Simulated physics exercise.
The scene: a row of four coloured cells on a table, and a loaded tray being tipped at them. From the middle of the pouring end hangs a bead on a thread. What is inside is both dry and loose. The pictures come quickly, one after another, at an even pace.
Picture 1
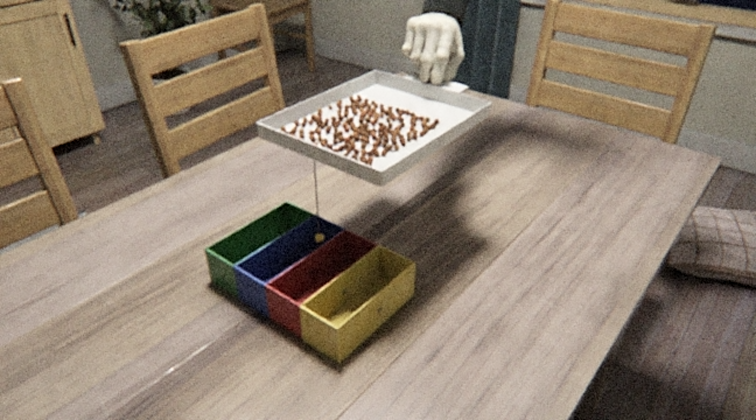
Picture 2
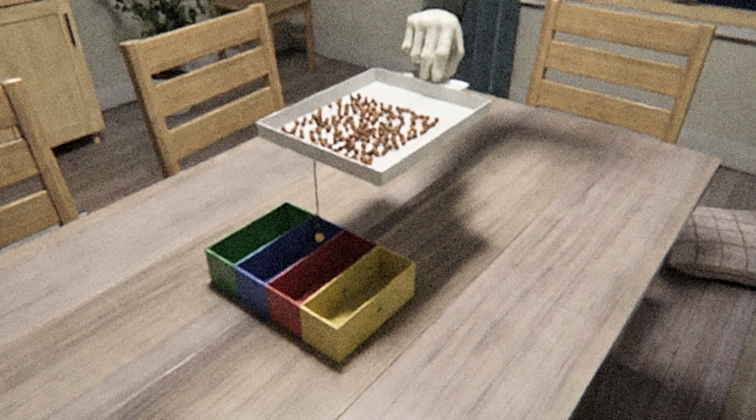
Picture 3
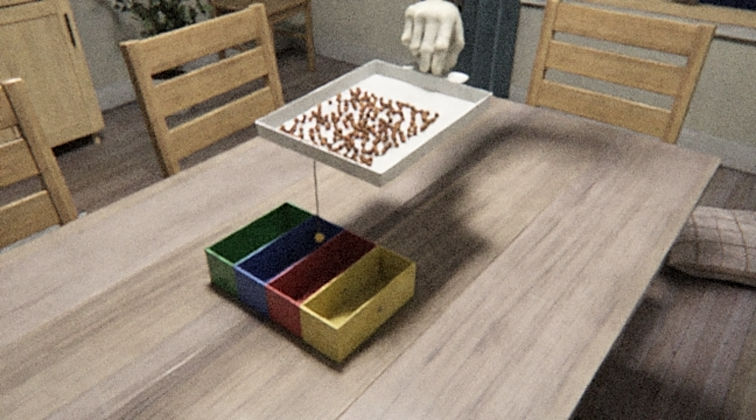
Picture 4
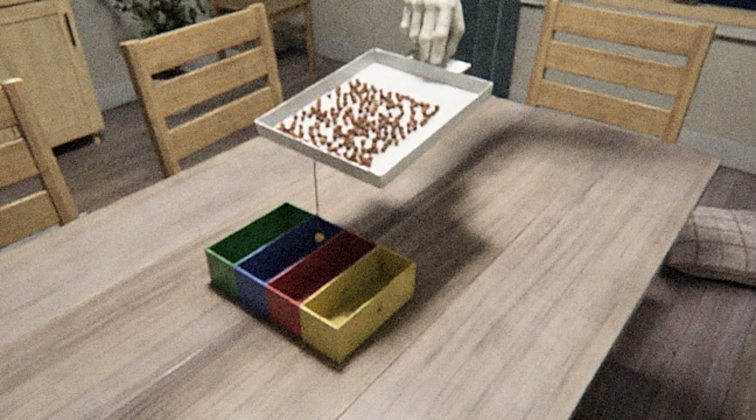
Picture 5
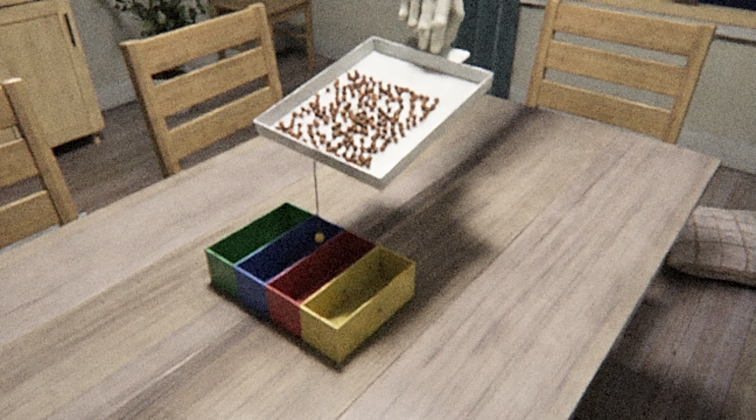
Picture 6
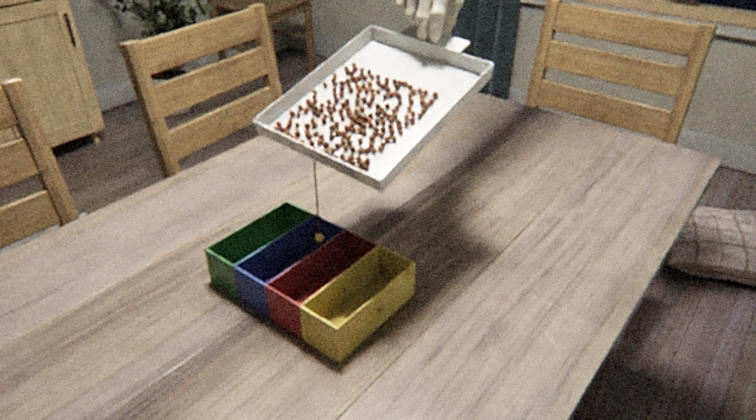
White tray of small reddish-brown balls tilting gradually toward its right front corner above green, blue, red and yellow cells, pale hand behind.
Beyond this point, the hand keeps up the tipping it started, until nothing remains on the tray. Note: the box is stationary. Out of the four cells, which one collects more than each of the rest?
The yellow cell collects the most.
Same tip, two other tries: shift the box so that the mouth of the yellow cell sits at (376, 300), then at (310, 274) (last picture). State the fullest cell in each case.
Try one: That red cell; try two: Yellow.
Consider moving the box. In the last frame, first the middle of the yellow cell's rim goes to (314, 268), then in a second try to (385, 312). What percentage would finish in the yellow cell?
It works out to 30 percent and then 10 percent.
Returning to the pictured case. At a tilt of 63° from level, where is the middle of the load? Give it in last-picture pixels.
The load is centred about (332, 143).
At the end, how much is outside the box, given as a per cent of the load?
Near 0 in a hundred.
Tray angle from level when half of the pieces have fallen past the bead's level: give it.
Somewhere near 110 degrees, I'd say.
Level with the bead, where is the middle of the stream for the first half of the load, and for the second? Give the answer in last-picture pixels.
It passes near (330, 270) first and then near (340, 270).
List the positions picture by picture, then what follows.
The first frame shows corners of the pouring end at (259, 122) and (381, 170), level; middle of the load at (363, 130), cereal balls; bead on its thread at (319, 238); green cell at (222, 270); blue cell at (252, 289); red cell at (284, 309); yellow cell at (320, 331).
The second frame shows corners of the pouring end at (259, 122) and (381, 170), level; middle of the load at (363, 129).
The third frame shows corners of the pouring end at (258, 121) and (381, 172), tipped barely, lowest at the right corner; middle of the load at (362, 126).
The fourth frame shows corners of the pouring end at (257, 121) and (380, 174), tipped a little, lowest at the right corner; middle of the load at (362, 122).
The fifth frame shows corners of the pouring end at (256, 120) and (380, 176), tipped a little, lowest at the right corner; middle of the load at (361, 118).
The sixth frame shows corners of the pouring end at (255, 120) and (379, 178), tipped clearly, lowest at the right corner; middle of the load at (359, 116), about a quarter on the move; green cell at (222, 270); blue cell at (252, 289); red cell at (284, 309); yellow cell at (320, 331).
Soon after the last picture, tray tipped steeply; all on the tray.
A little later, tray tipped past a quarter turn; about half on the tray; a small part in the red cell; a small part in the yellow cell; a stray few in the blue cell; about a third falling or outside the box.
Later still, tray tipped past a quarter turn; about half in the yellow cell; about a third in the red cell; a small part in the blue cell; a small part falling or outside the box.
At rest, tray tipped past a quarter turn; about half in the yellow cell; about a third in the red cell; a small part in the blue cell; none in the green cell; a small part outside the box.
